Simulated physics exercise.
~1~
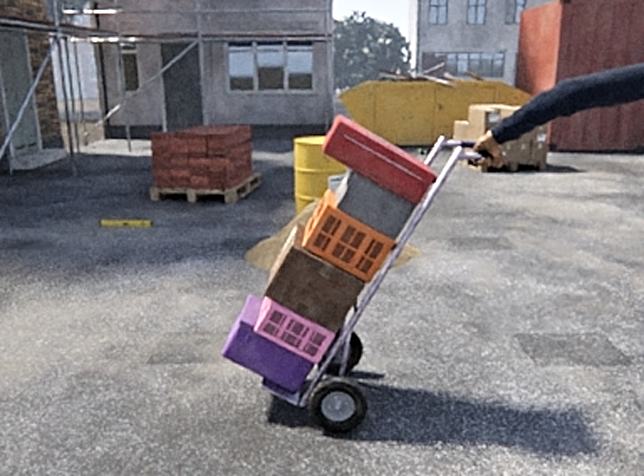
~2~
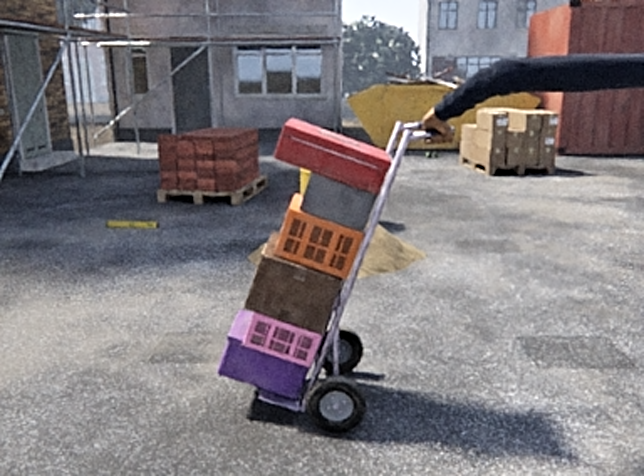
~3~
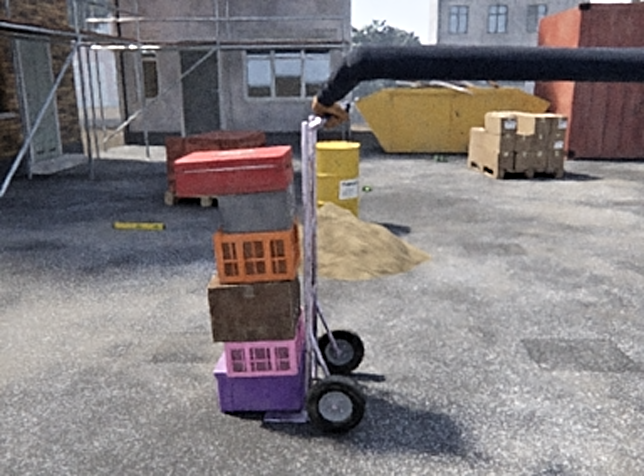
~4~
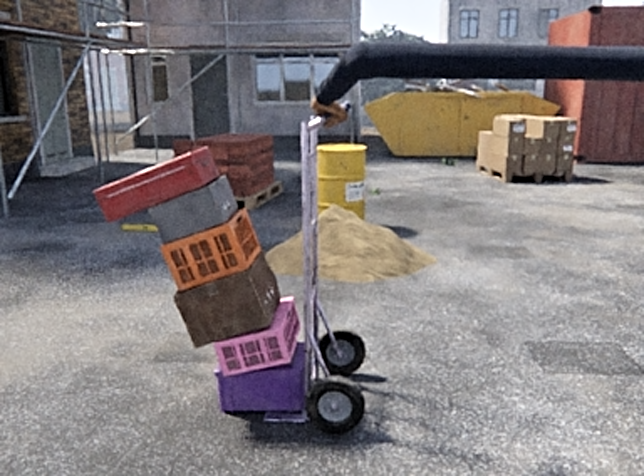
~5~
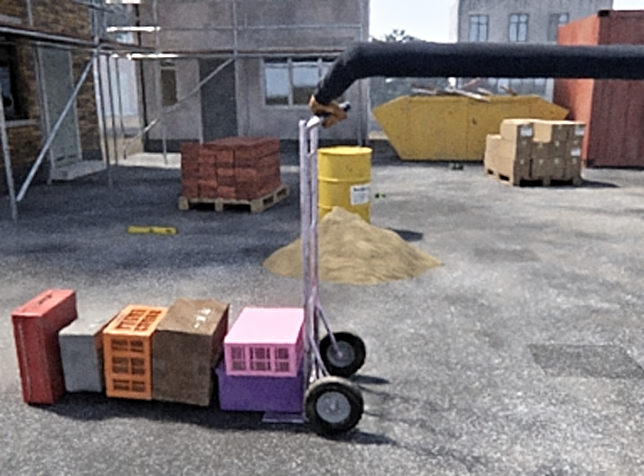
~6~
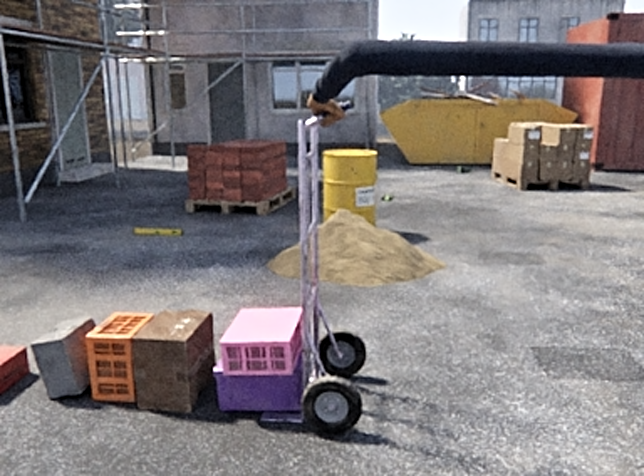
A hand truck stacked with six boxes and crates leans back toward the right on a grey paved building yard, seen from the side, with bricks, a yellow drum, sand and a skip behind. From the bottom, the load is purple, pink, brown, orange, grey and red. A dark-sleeved arm reaching in from the right swings the truck upright and holds it there. The upper four boxes tip away to the left while the pink crate tilts, then settles back. The four land on their sides in a row, the red one sliding farthest left, leaving pink on purple beside the upright truck.
